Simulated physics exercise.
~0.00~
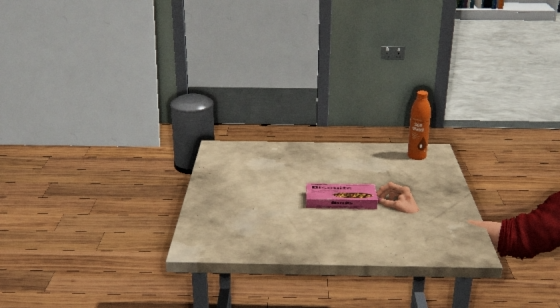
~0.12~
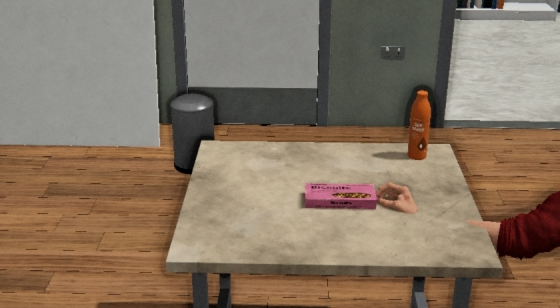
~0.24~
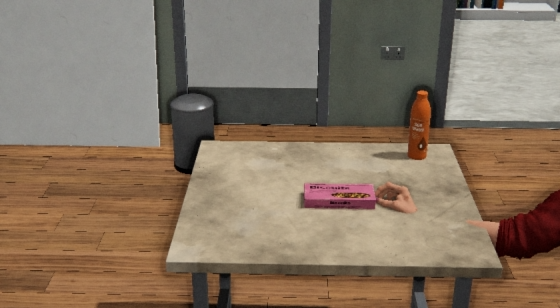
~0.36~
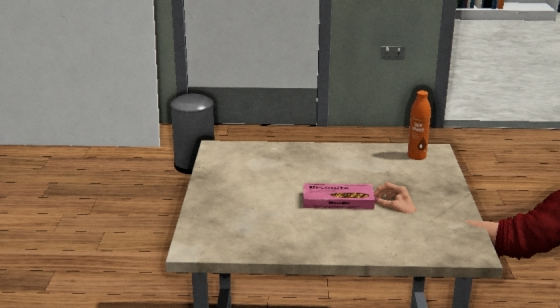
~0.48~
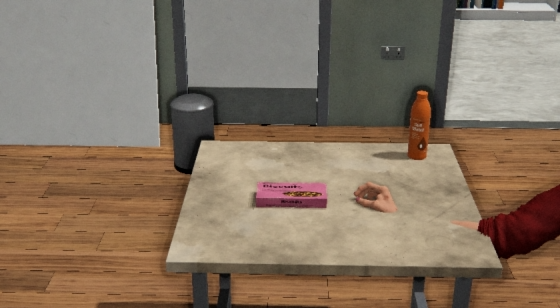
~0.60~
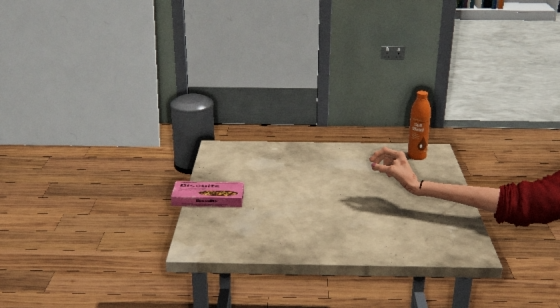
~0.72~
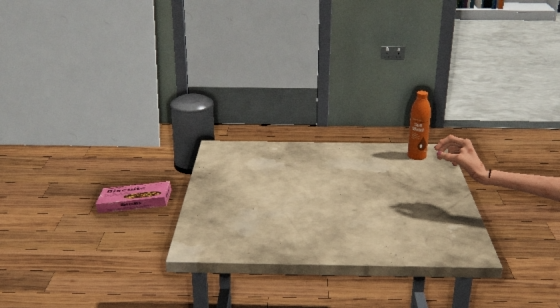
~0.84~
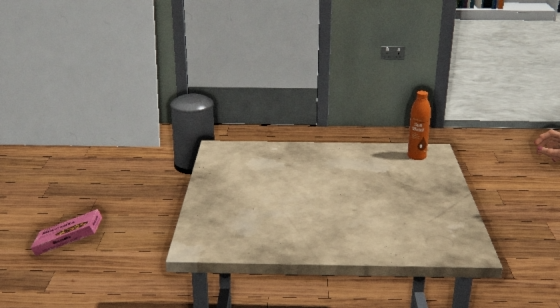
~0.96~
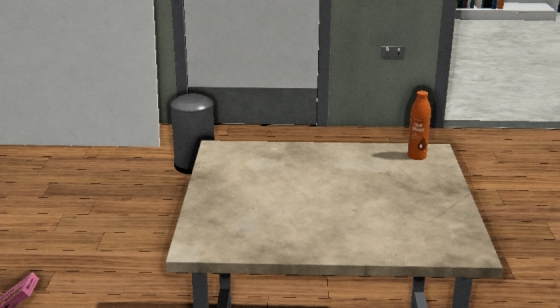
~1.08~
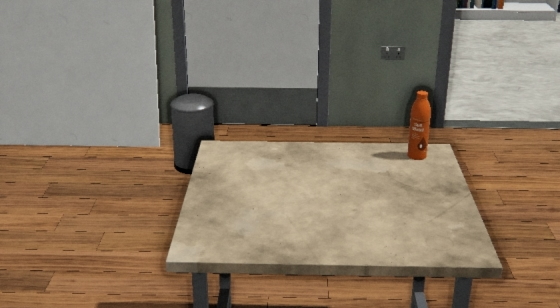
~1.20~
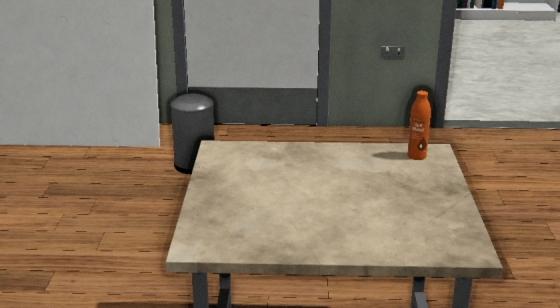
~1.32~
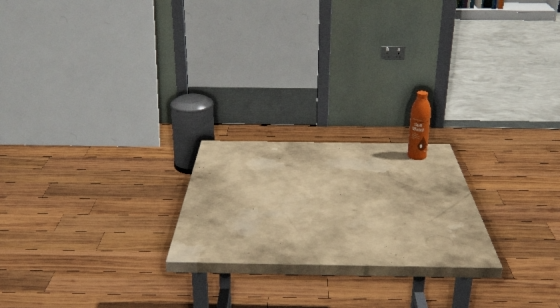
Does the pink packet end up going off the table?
Yes, the pink packet slides over the left edge of the table and drops out of view.
In the video, a hand shoves a pink packet leftward across a table and draws back to the right, while an orange bottle stays in place. The packet slides off the left edge, tumbles down and leaves view, and the bottle remains standing on the table.
